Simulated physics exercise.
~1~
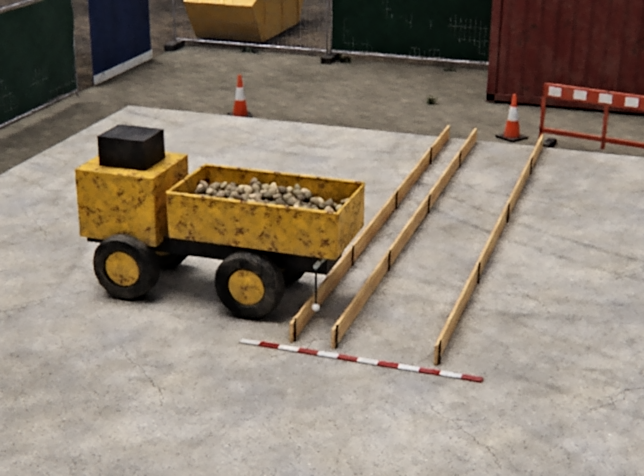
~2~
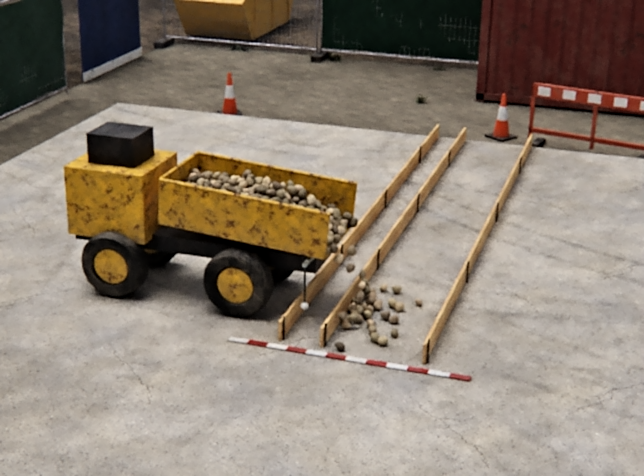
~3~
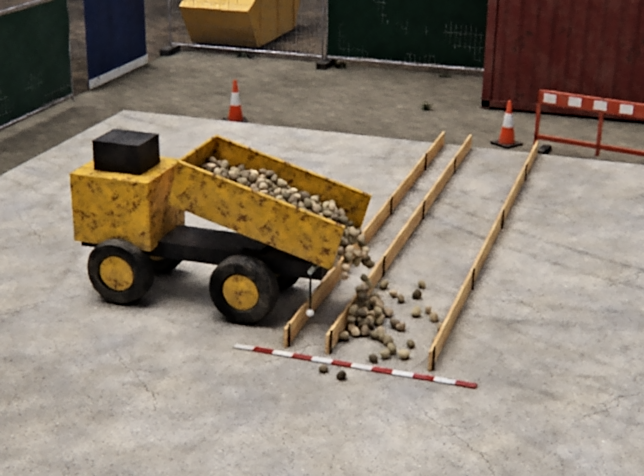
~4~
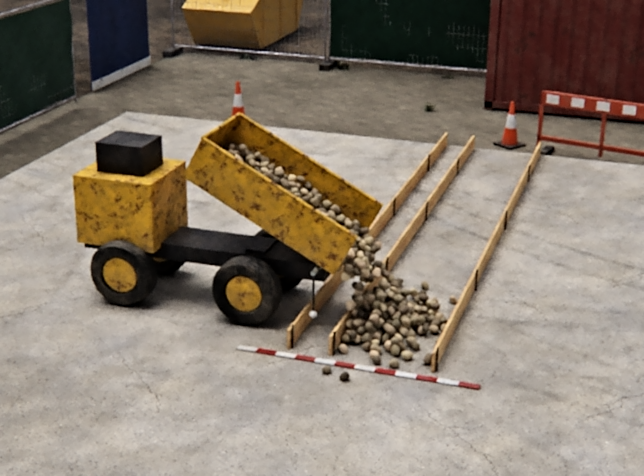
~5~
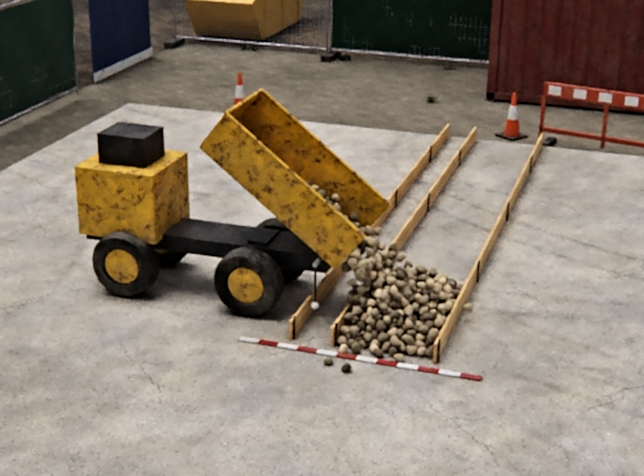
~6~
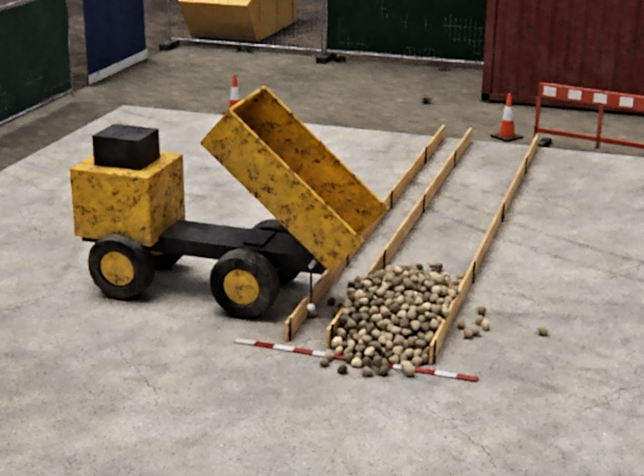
A yellow toy-like tipper truck with a black box on its cab stands at left on a pale concrete yard, seen from above, its bed full of rounded stones. To its right, three wooden boards run away from the viewer behind a red and white strip, with orange cones, a barrier and containers beyond. The bed tilts up and stones spill over the near bay into the far one. As it steepens, the heap grows between the boards. Finally the raised bed is empty, nearly all the stones piled in the far bay, a few lying past the last board.
